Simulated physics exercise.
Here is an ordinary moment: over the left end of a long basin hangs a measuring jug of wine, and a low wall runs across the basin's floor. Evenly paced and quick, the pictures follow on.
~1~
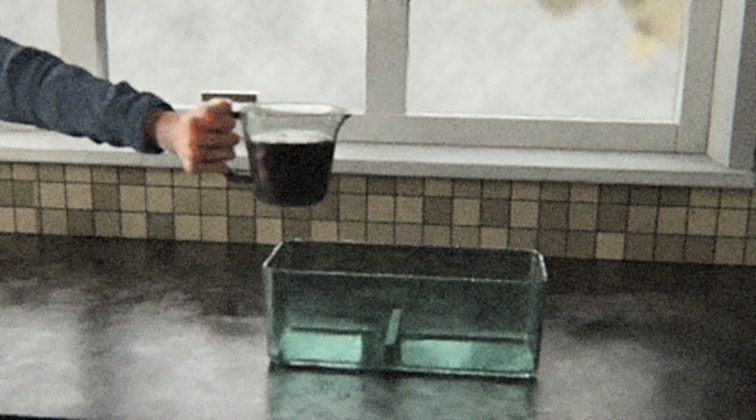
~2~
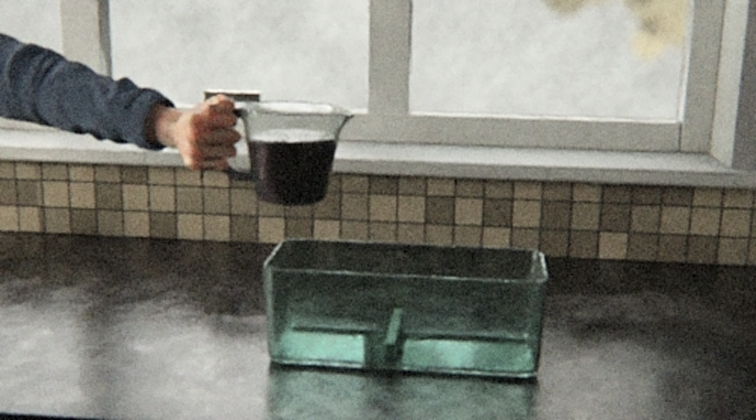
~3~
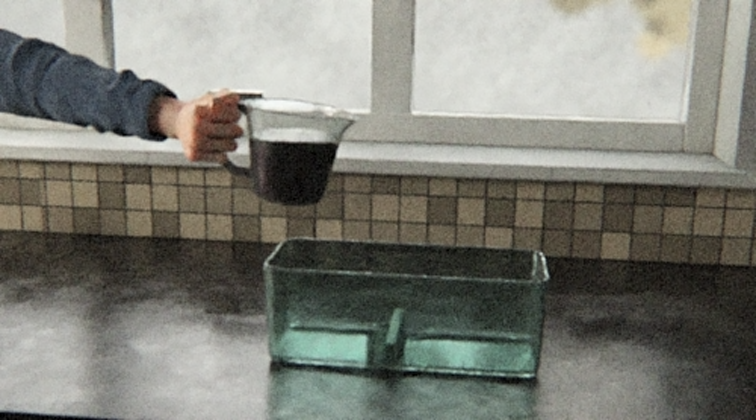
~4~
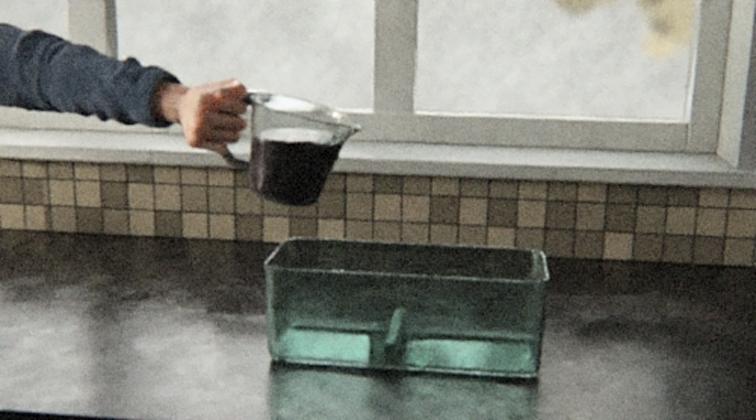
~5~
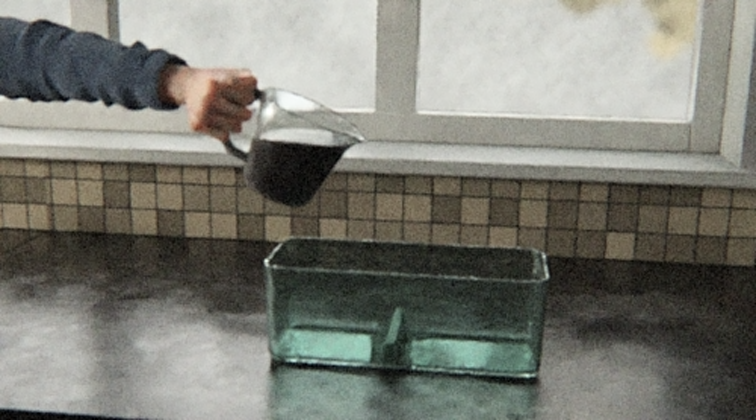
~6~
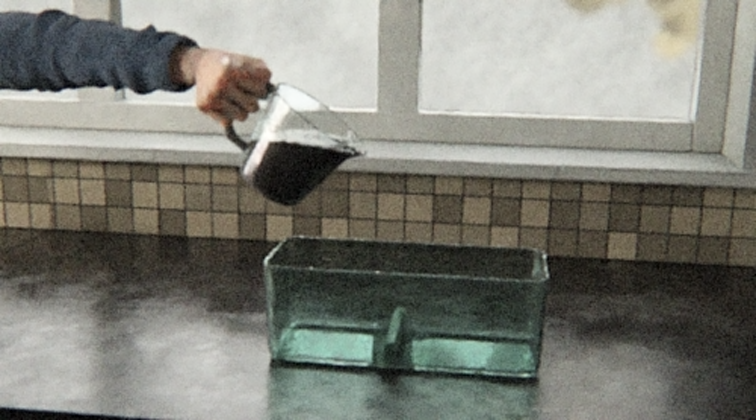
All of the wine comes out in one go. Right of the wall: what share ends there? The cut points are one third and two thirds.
The share right of the wall will be moderate, one third to two thirds.
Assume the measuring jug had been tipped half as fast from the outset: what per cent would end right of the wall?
Close to 60 per cent.
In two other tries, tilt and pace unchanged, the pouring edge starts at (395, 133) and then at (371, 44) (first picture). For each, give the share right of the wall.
Estimate, first then second: 90 per cent and 85 per cent.
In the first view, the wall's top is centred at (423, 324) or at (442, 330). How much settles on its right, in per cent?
About 10 per cent on the first try, and 15 per cent on the second.
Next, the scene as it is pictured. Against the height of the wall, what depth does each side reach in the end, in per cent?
I'd put the left at about 50 and the right at about 40.
A moment on, the tilt is 90° and 54 per cent is still to pour, 8 is left of the wall and 10 right of it.
Next, the tilt is 96° and 13 per cent is still to pour, 37 is left of the wall and 38 right of it.
Then the tilt is 96° and 2 per cent is still to pour, 46 is left of the wall and 50 right of it.
Later the tilt is 96° and 0 per cent is still to pour, 48 is left of the wall and 51 right of it.
Finally, 48 per cent lies left of the wall, 51 right of it and 0 outside.
